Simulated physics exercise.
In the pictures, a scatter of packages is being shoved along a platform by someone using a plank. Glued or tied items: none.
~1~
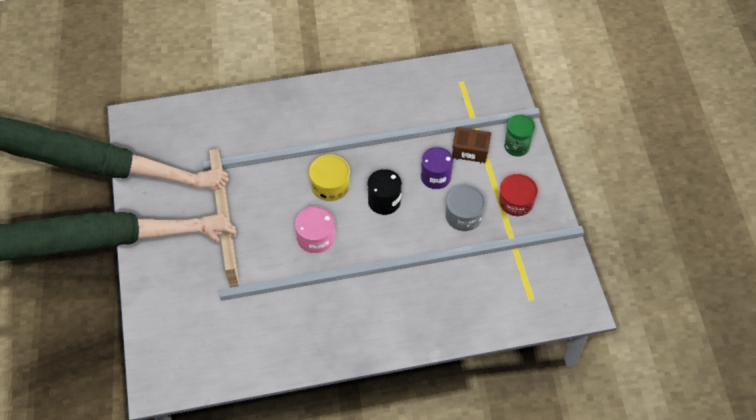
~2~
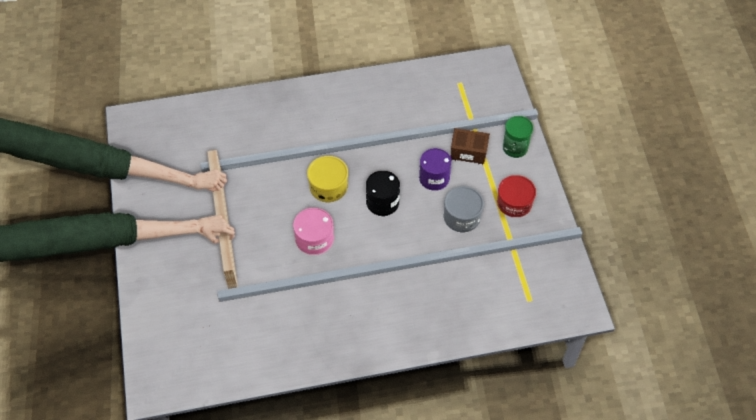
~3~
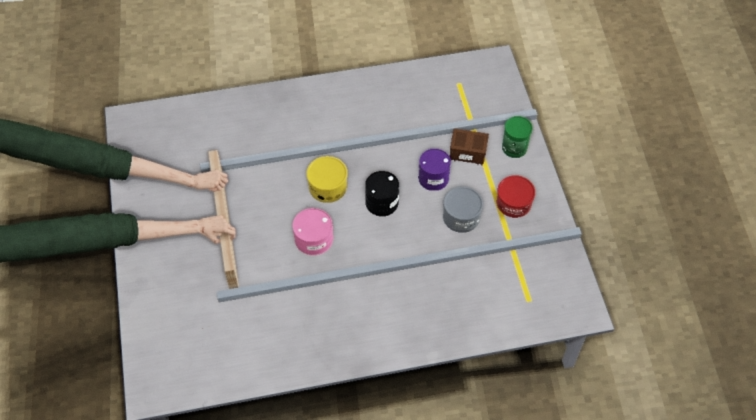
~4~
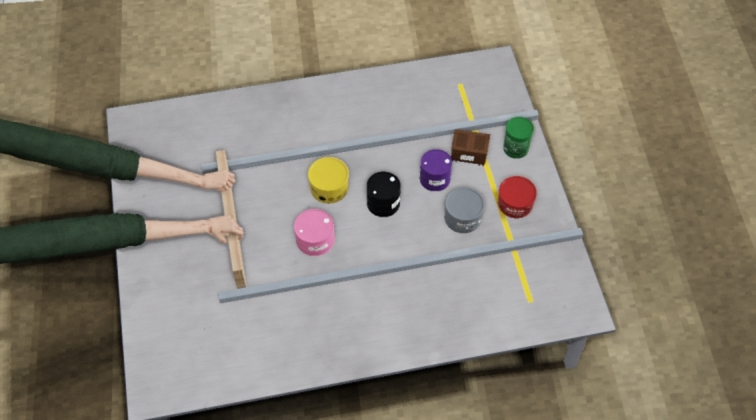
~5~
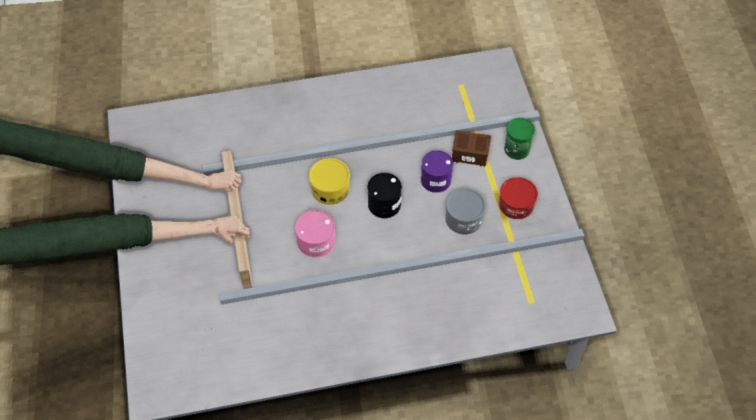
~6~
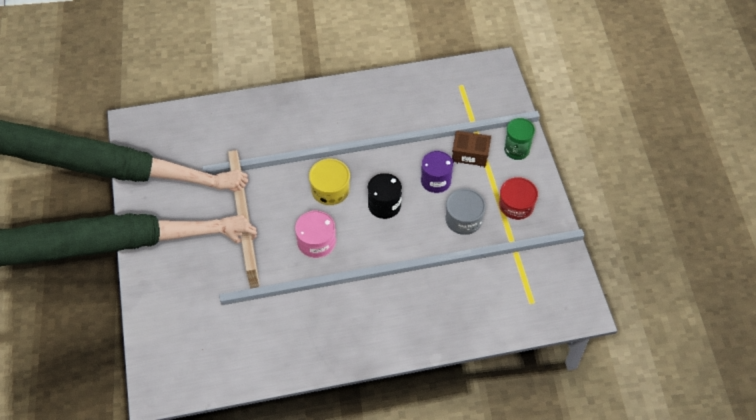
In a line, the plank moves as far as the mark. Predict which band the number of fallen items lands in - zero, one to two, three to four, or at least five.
The number that fall lands in the band one to two.
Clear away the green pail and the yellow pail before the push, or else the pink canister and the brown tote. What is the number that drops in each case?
The answer is 1 and then 0.
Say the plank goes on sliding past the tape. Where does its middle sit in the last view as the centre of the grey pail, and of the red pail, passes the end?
When the grey pail crosses, the middle is near (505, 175); when the red pail crosses, near (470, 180).
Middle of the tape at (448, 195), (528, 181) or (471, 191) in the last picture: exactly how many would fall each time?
0, 5, 0.
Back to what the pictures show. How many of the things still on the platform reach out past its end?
The number would be 2.
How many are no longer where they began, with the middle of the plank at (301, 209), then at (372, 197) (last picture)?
First 1, then 3.
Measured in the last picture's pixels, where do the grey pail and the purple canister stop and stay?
Final centres, first then second: (559, 198), (534, 158).
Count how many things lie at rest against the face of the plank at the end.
I count 3 of them.
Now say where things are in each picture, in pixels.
The first frame shows green pail (519, 136); red pail (518, 196); brown tote (471, 146); plank (224, 218); tape (494, 183).
The second frame shows red pail (516, 197); purple canister (435, 170).
The third frame shows brown tote (469, 147); black canister (382, 194).
The fourth frame shows green pail (518, 138); grey pail (464, 211).
The fifth frame shows red pail (518, 199); yellow pail (330, 182).
The sixth frame shows green pail (519, 140); red pail (518, 199); brown tote (471, 149); plank (244, 219); tape (494, 187).
A little later, none off yet; green pail at rest near (519, 140); red pail at rest near (518, 199); brown tote at rest near (471, 149).
Next, none off yet; green pail shifted a little near (524, 138); red pail shifted about its own width near (544, 192); brown tote shifted about its own width near (493, 144).
When it is over, the number that fall off is one or two; down, red pail and green pail.
